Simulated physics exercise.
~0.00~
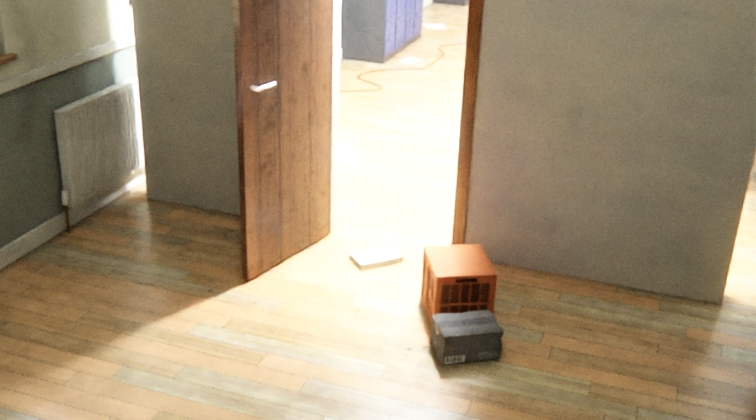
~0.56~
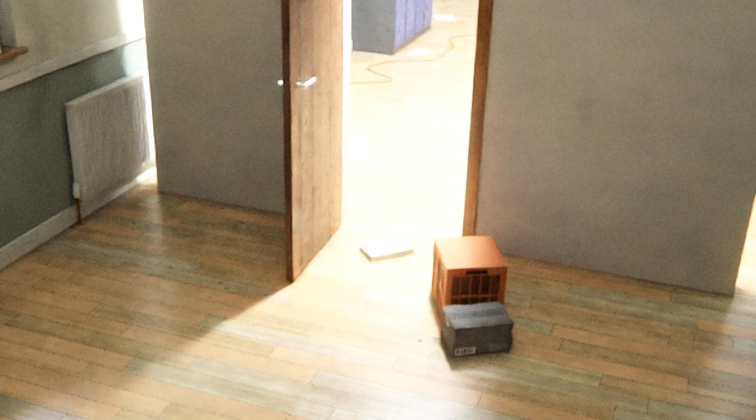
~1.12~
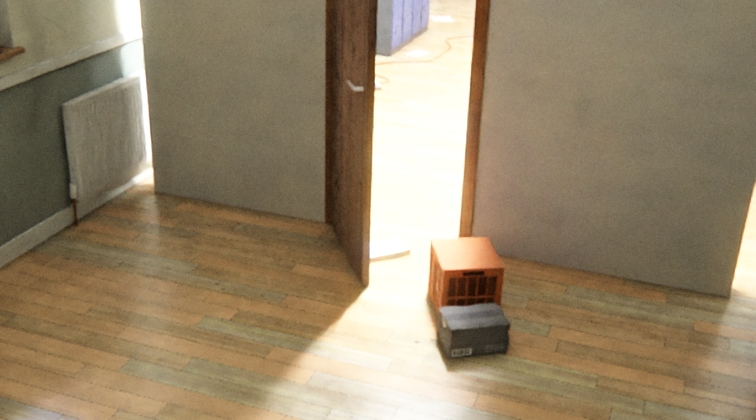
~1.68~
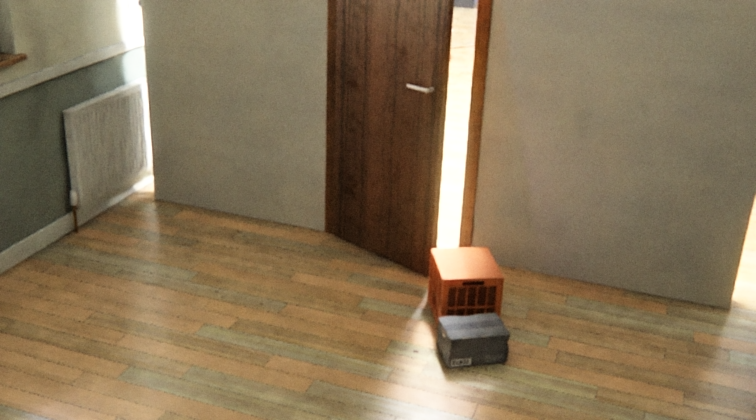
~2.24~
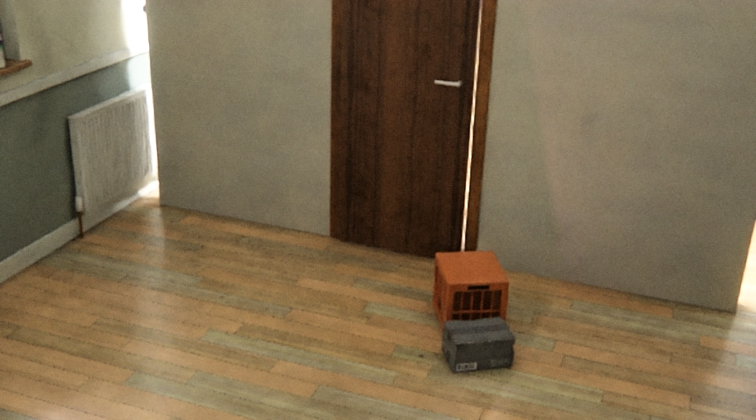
The wooden door swings toward its frame, hiding the white book, and ends up closed.
